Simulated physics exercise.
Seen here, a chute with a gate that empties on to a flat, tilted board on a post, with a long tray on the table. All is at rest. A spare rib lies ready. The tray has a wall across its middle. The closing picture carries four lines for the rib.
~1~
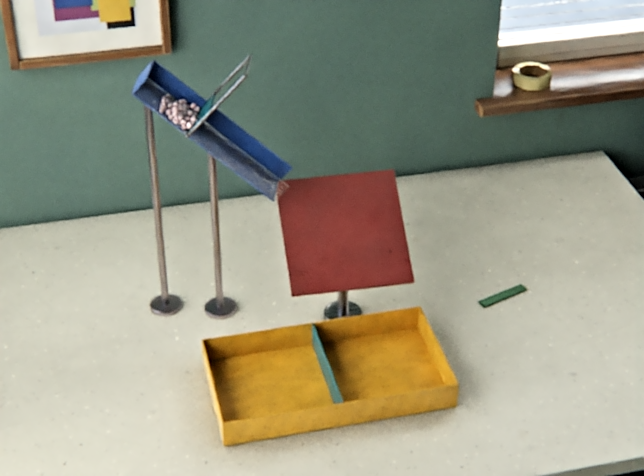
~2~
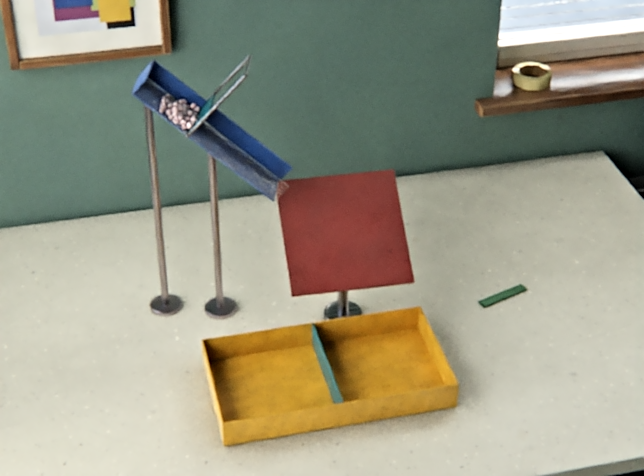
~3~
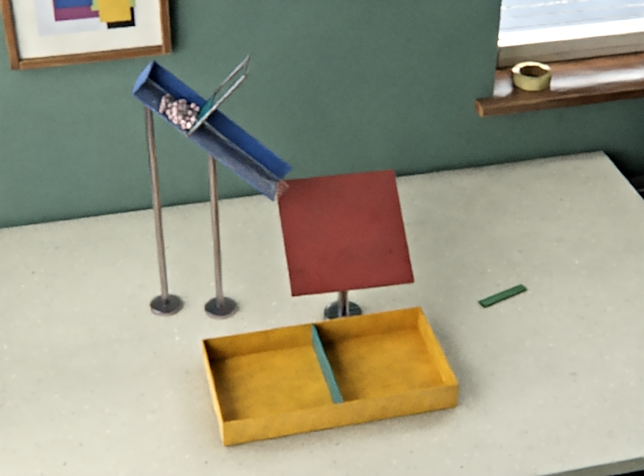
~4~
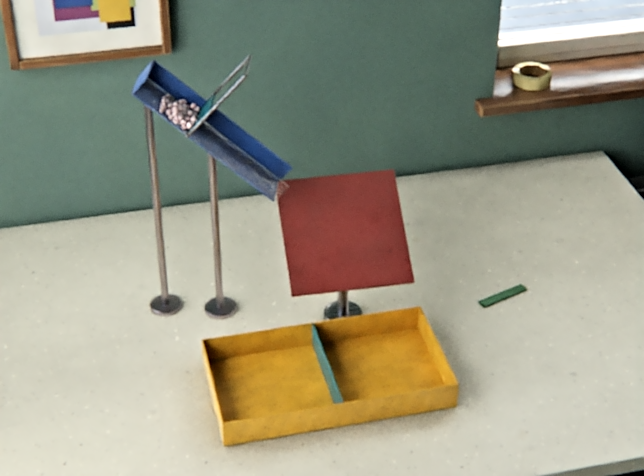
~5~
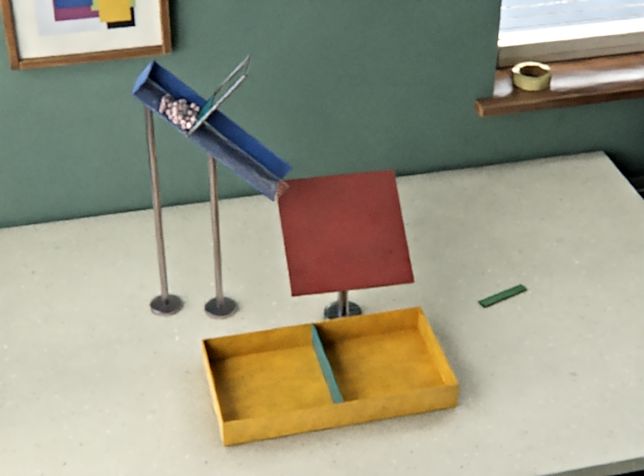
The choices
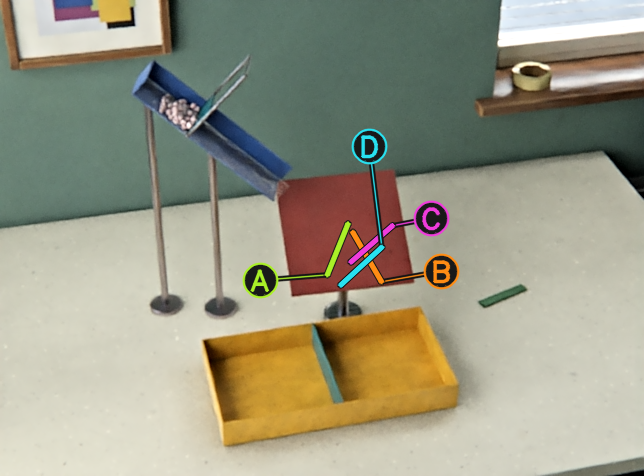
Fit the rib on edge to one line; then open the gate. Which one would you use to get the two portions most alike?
D beats the others.
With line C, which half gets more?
Right.
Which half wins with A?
More lands on the left.
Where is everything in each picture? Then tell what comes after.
In the first picture, load behind the gate (181, 116), sugar pearls; lip of the chute (276, 192), sloping fairly steeply.
In the second picture, middle of the board (344, 231), tilted fairly steeply; middle of its low edge (354, 289); of its high edge (335, 175).
In the third picture, front corners of the tray (223, 423) and (458, 384); front end of its middle wall (343, 403); gate still shut (209, 106).
In the fourth picture, middle of the load (181, 116); lip (276, 192).
In the fifth picture, middle of the load (181, 116); lip (276, 192).
On the marked copy, line A from (347, 223) to (327, 274); line B from (352, 232) to (381, 281); line C from (392, 225) to (350, 261); line D from (381, 247) to (340, 285).
With A, of what is caught, the larger part in the left half, about a tenth in the right.
With B, of what is caught, about a tenth in the left half, almost all in the right.
With C, of what is caught, about a tenth in the left half, the larger part in the right.
With D, of what is caught, roughly half in the left half, roughly half in the right.
